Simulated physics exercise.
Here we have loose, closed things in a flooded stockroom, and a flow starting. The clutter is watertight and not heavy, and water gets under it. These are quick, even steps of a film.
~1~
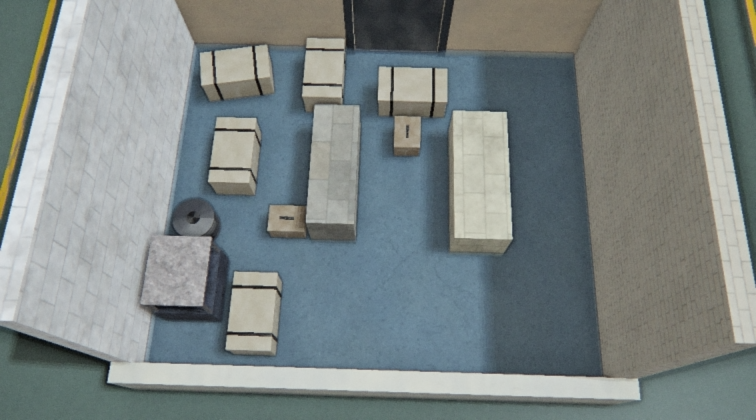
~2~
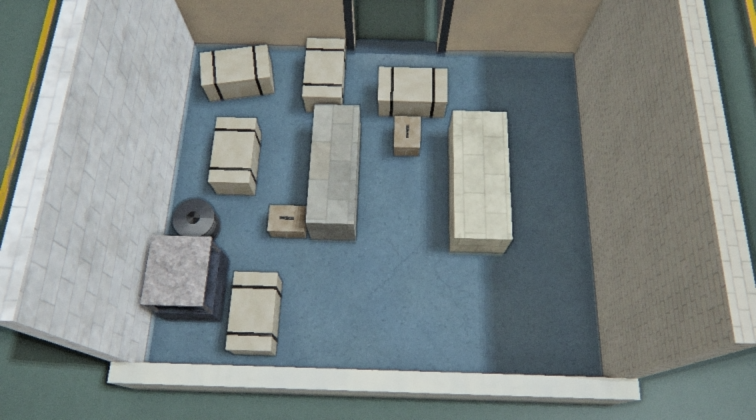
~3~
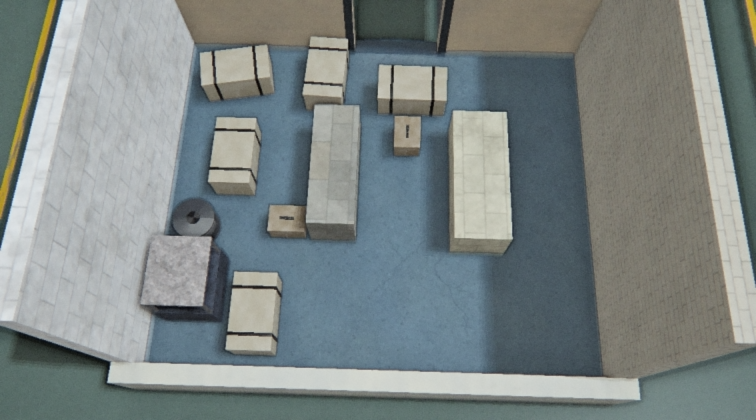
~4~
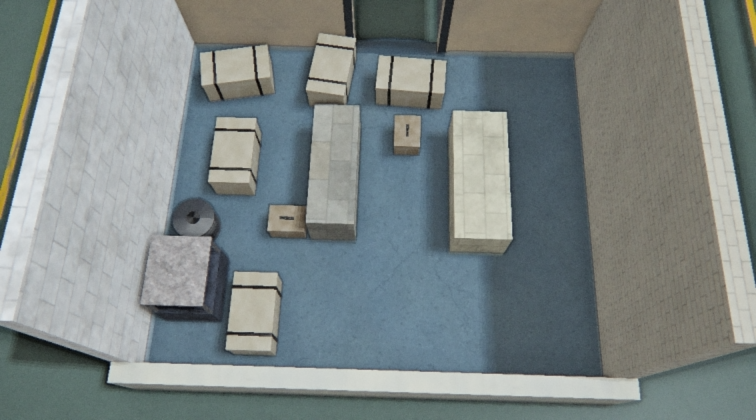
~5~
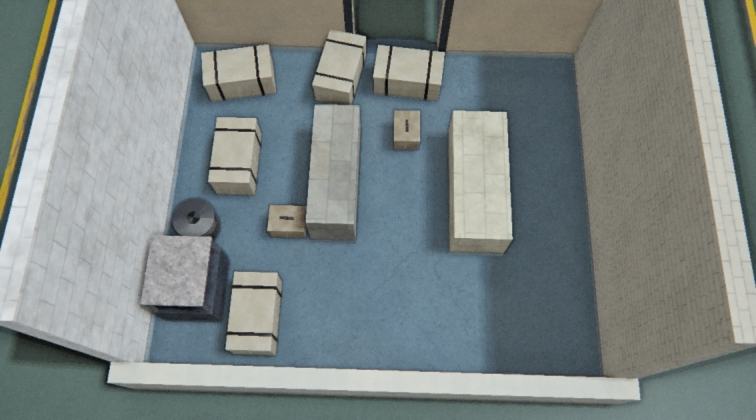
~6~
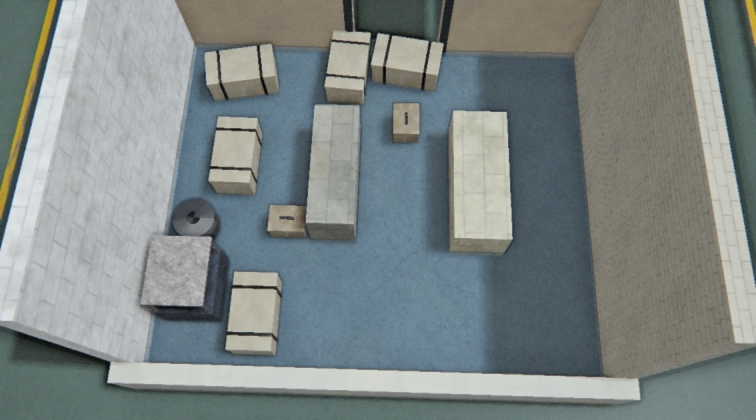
In a blue-floored stockroom, the dark door at the back opened, then a strapped trunk near it turned and drifted right, while the trunk beside it and a small box shifted slightly toward the back.
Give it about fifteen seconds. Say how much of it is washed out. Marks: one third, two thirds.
It is from one to two thirds.
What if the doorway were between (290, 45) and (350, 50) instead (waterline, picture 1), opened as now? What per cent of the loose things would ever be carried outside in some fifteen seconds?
Close to 50 %.
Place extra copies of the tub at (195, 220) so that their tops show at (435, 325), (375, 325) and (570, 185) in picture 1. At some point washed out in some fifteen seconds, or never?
One after the other: Stays, kept in, still in.
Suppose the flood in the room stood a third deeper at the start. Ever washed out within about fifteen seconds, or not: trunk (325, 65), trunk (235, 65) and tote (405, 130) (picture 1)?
One after the other: Washed out, through, carried outside.
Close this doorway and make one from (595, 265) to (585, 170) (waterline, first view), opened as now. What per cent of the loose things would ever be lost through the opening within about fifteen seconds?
About 10 per cent.
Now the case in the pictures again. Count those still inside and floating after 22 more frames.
I count 5.
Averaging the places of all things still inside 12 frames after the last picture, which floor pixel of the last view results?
Close to (264, 178).
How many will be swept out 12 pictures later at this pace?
I count 3.
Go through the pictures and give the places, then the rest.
A trunk at (413, 84), afloat; a trunk at (324, 67), afloat; 0 of 8 have shifted, in the first frame.
A trunk at (413, 84), afloat; a trunk at (324, 67), afloat; 0 of 8 have shifted, in the second frame.
A trunk at (413, 83), afloat, close to its start; a trunk at (326, 66) floats; 0 of 8 have shifted, in the third frame.
A trunk at (411, 74) floats, close to its start; a trunk at (331, 64) floats, close to its start; 2 of 8 have shifted, in the fourth frame.
A trunk at (409, 65), afloat, close to its start; a trunk at (340, 60) floats, close to its start; 3 of 8 have shifted, in the fifth frame.
A trunk at (407, 54) floats, a stride from its start; a trunk at (348, 59), afloat, a stride from its start; 4 of 8 have shifted, in the sixth frame.
A moment on, 0 of 8 are out; 7 afloat.
Next, 3 of 8 are out; 5 afloat.
Later, 3 of 8 are out; 5 afloat.
In the end, 4 of 8 are out; 4 afloat.
